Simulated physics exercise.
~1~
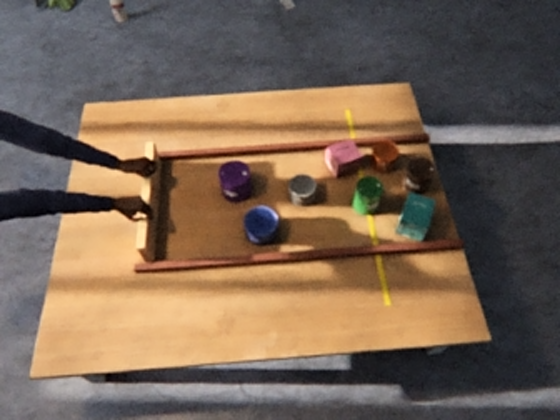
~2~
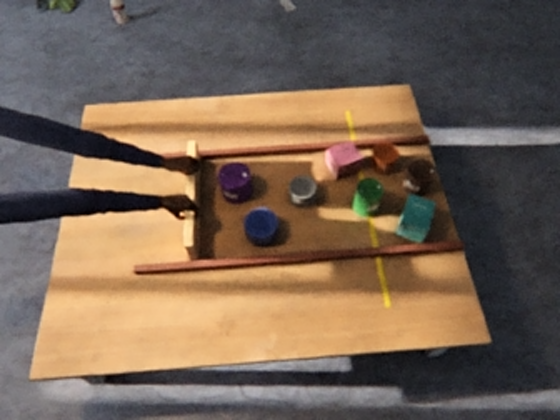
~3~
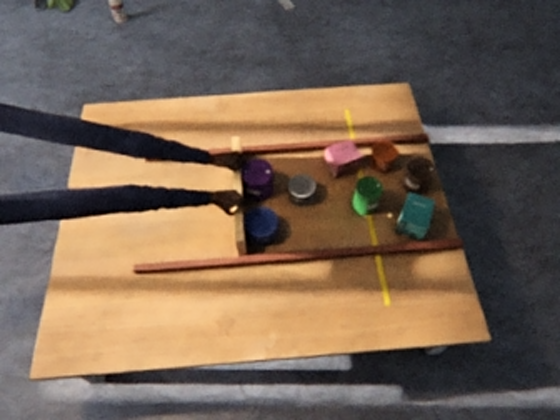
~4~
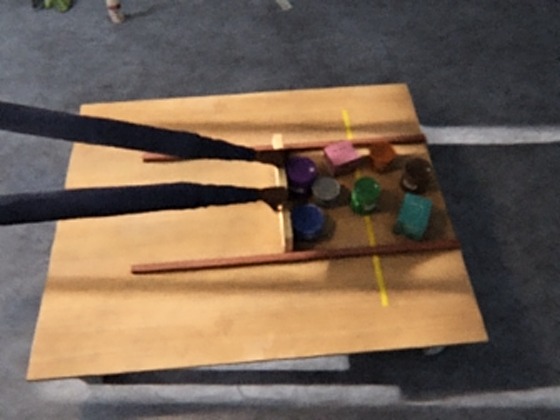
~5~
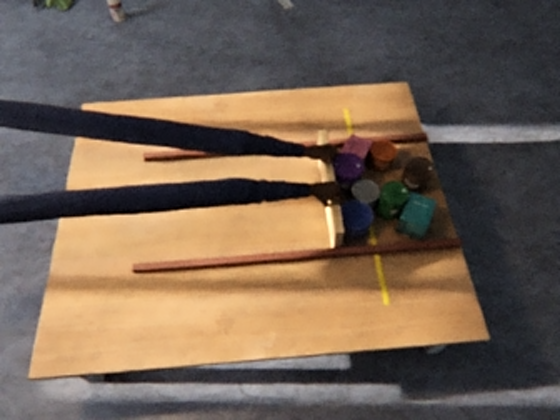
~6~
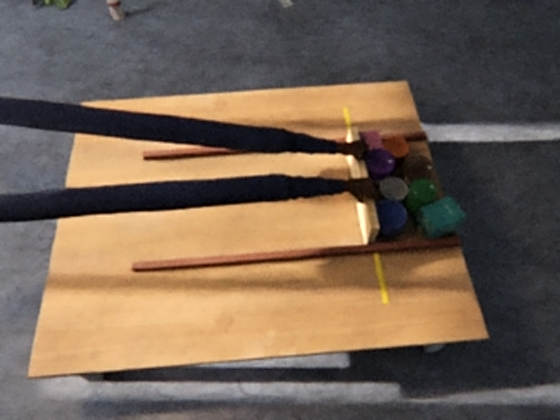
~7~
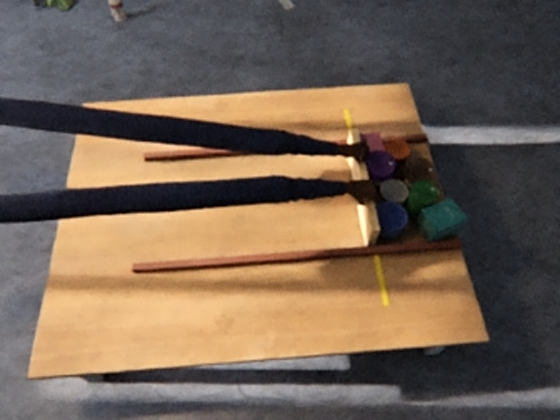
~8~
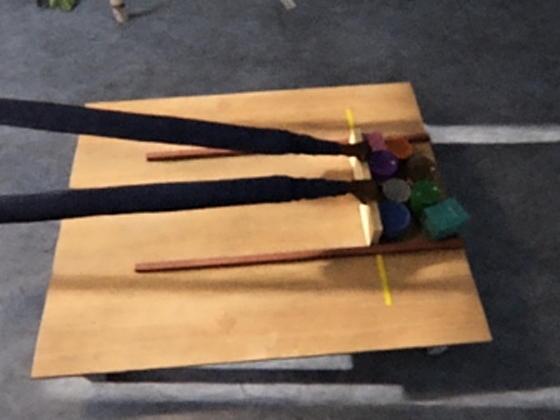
On a wooden table, two dark arms slid an upright plank rightward between two rails, gathering purple, blue, grey and green containers against the others near the far end, then stopped around the yellow tape with everything still on the table.
